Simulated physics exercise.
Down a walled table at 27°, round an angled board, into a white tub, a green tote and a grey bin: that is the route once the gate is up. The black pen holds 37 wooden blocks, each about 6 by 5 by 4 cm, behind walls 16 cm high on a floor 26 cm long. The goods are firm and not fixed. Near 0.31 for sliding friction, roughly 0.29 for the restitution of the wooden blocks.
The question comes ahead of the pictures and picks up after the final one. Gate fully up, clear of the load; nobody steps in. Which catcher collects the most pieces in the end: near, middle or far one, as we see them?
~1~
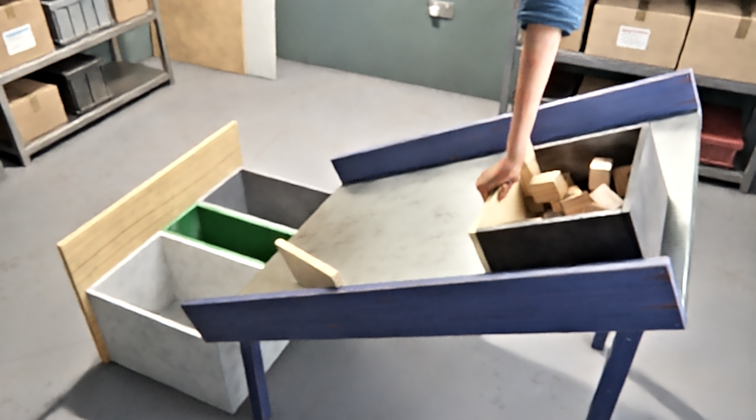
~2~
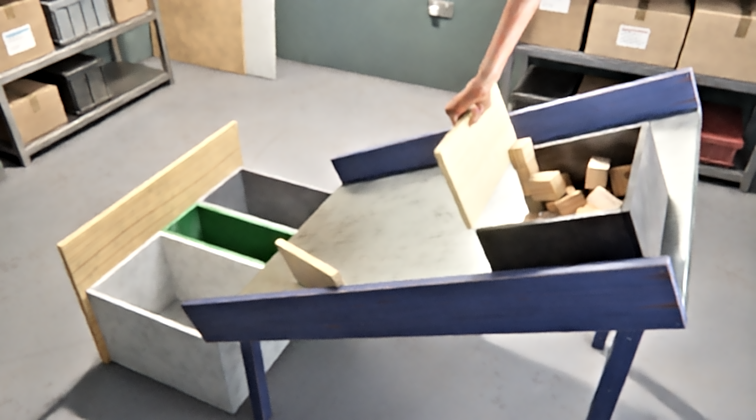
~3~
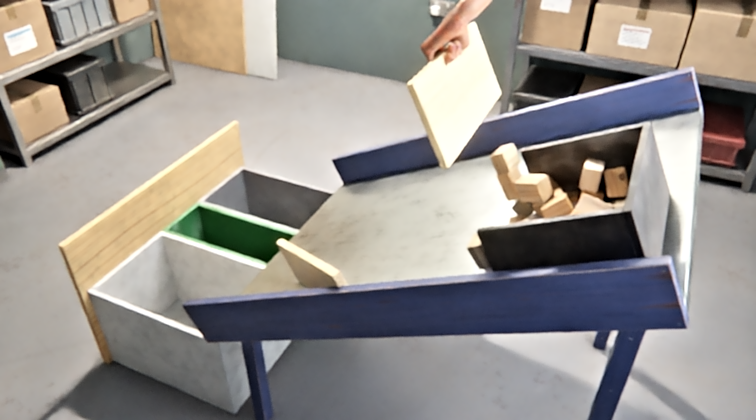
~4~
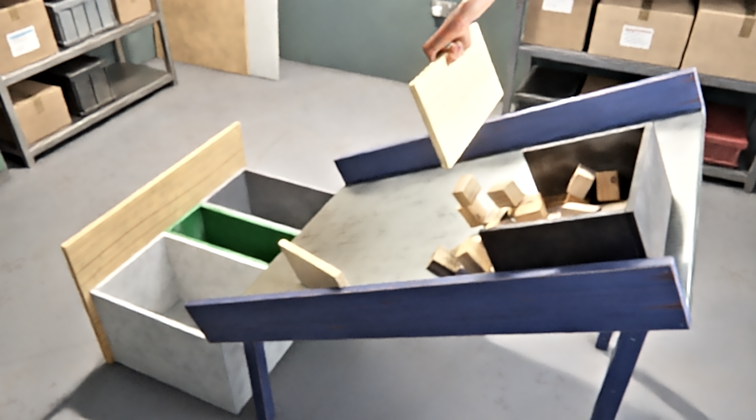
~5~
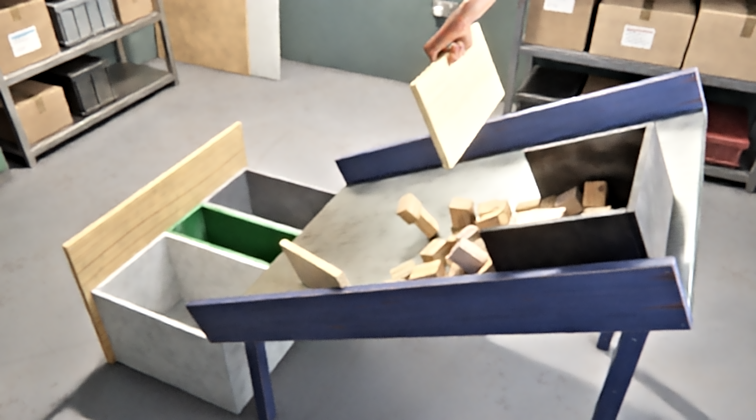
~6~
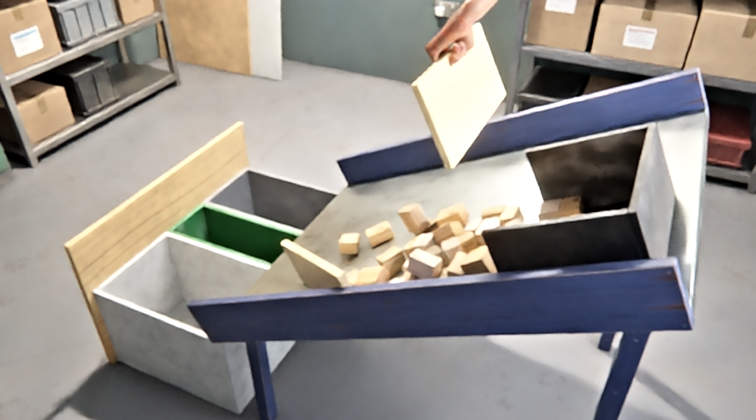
I expect the one in between to get the most.
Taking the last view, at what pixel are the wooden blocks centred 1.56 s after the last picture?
At about (223, 292).
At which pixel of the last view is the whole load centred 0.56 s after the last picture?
Roughly at pixel (288, 253).
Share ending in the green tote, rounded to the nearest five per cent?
Roughly 70 percent.
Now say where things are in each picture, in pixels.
In the first frame (we follow the rim corner now nearest the camera), black pen at (621, 210); white tub at (215, 341); nothing out yet.
The second frame shows black pen at (621, 210).
The third frame shows black pen at (623, 210); 8 out.
The fourth frame shows black pen at (625, 210); 14 out.
The fifth frame shows black pen at (626, 210); 25 out, the lowest block at (425, 222).
The sixth frame shows black pen at (628, 211); white tub at (221, 341); 30 out, the lowest block at (350, 244).
Then, 0.25 s after the last picture, 1 in the white tub, 35 on the slope and 1 in the air.
Then, 0.56 s after the last picture, 3 in the white tub, 8 in the green tote, 20 on the slope and 6 in the air.
Then, 1.00 s after the last picture, 10 in the white tub, 22 in the green tote, 3 on the slope and 2 in the air.
Outcome (1.56 s after the last picture), 12 in the white tub and 25 in the green tote.
